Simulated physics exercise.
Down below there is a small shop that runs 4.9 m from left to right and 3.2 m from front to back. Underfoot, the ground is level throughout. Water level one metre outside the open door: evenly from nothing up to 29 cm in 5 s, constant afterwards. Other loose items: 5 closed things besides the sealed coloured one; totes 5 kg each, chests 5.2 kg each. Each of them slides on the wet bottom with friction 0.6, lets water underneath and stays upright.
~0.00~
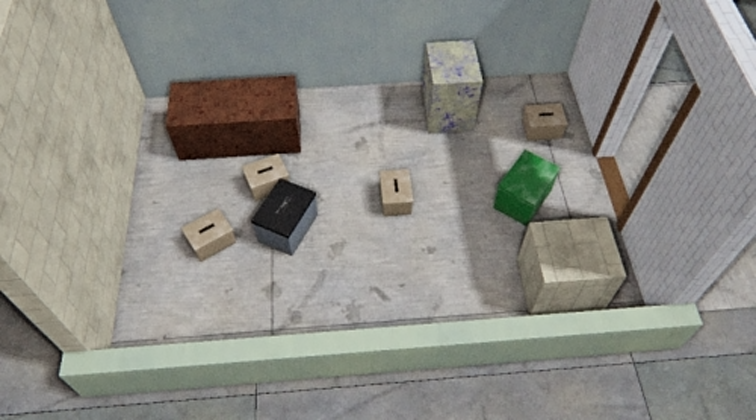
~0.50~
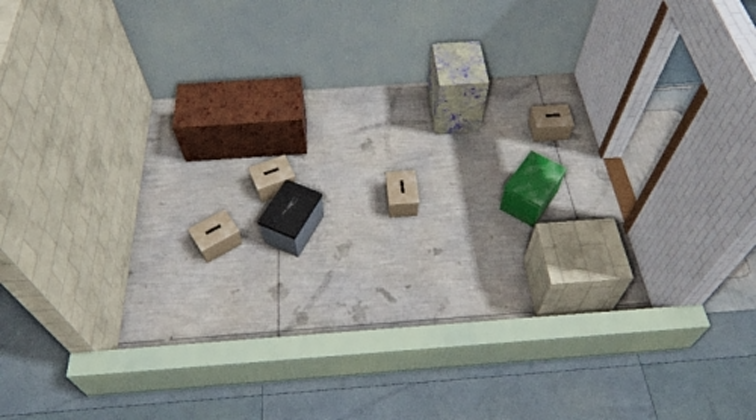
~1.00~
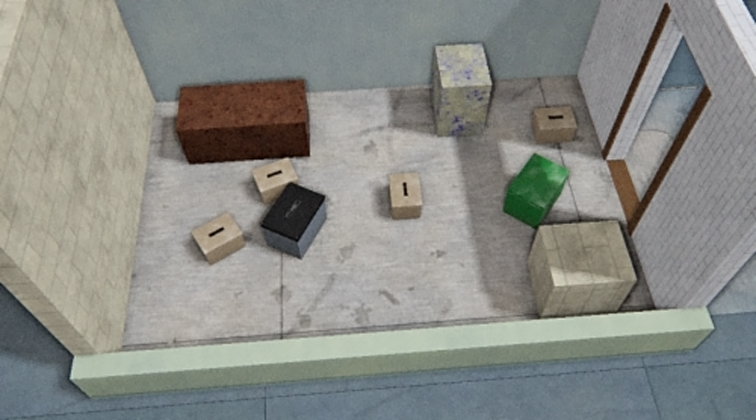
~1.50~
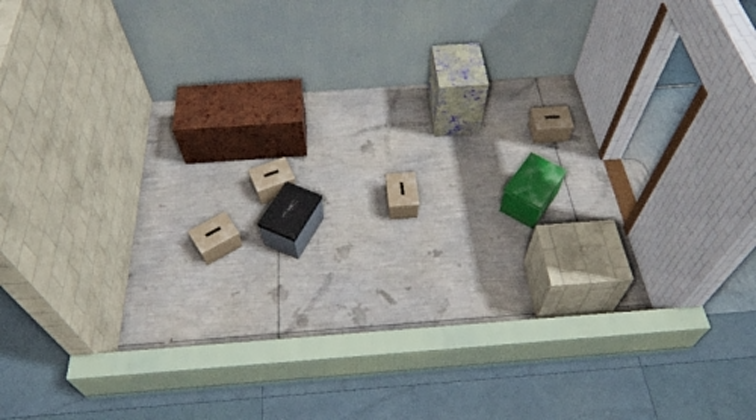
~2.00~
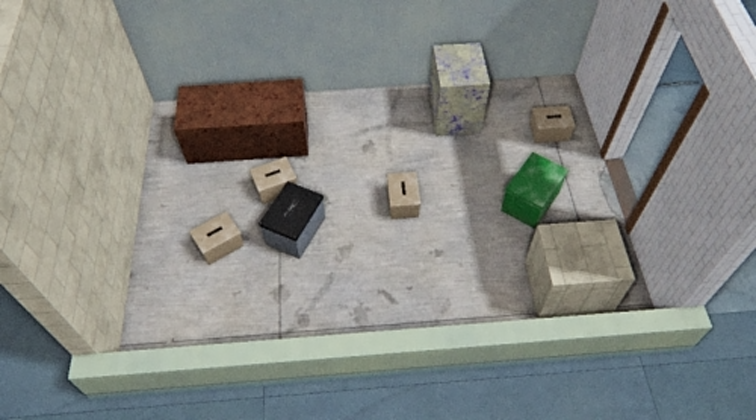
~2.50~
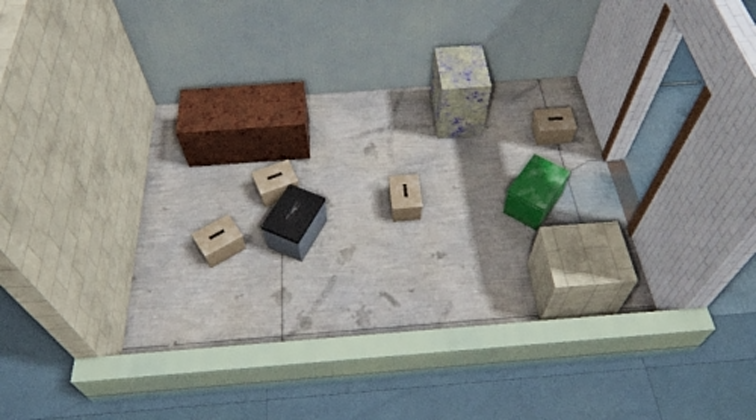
The clip opens on a high view of a small shop holding a reddish-brown block, a black box, a green chest and several pale boxes. Bluish water covers the grey ground outside, then a shallow patch spreads through the right-hand doorway towards the green chest, while the items stay put.
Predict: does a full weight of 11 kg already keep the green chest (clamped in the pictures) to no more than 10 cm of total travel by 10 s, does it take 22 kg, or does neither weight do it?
Short answer: Neither one.
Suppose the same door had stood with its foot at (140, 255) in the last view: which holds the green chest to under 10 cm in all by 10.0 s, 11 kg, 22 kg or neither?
For that position, nothing offered succeeds.
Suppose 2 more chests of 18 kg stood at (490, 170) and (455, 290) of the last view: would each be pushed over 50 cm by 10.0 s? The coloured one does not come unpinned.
Results: Threshold exceeded; threshold exceeded.
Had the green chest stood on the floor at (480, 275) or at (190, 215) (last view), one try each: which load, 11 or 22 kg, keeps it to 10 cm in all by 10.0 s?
Taking them in turn, only the heavier mass keeps it, and neither mass keeps it.
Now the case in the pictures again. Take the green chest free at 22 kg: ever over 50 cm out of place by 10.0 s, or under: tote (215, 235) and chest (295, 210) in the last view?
Object 1: Not surpassed, object 2: Surpassed.
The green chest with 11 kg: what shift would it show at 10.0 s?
I'd put it at roughly 250 cm.
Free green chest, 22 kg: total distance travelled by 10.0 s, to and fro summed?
Total distance: Near 250 cm.
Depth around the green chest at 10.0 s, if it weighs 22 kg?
Depth: Approx. 11 cm.
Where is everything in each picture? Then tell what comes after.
The green chest at (530, 176), on the bottom; 0.0 m2 under water; 0 of 6 have shifted, in the first picture.
The green chest at (536, 177), on the bottom; 0.0 m2 under water; 0 of 6 have shifted, in the second picture.
The green chest at (539, 180) rests on the ground; water covers 0.0 m2; 0 of 6 have shifted, in the third picture.
The green chest at (536, 179) rests on the ground; water covers 0.0 m2; 0 of 6 have shifted, in the fourth picture.
The green chest at (537, 179), on the bottom; 0.1 m2 under water; 0 of 6 have shifted, in the fifth picture.
The green chest at (539, 181), on the bottom; water covers 0.5 m2; 0 of 6 have shifted, in the sixth picture.
After 3.5 s the green chest would be 24 cm from its start with 11 kg and 0 cm from its start with 22 kg; 6 cm of water round it then.
After 4.5 s the green chest would be 90 cm from its start with 11 kg and 21 cm from its start with 22 kg; 6 cm of water round it then.
After 7.0 s the green chest would be 224 cm from its start with 11 kg and 142 cm from its start with 22 kg; 7 cm of water round it then.
After 10.0 s the green chest would be 272 cm from its start with 11 kg and 261 cm from its start with 22 kg; 11 cm of water round it then.
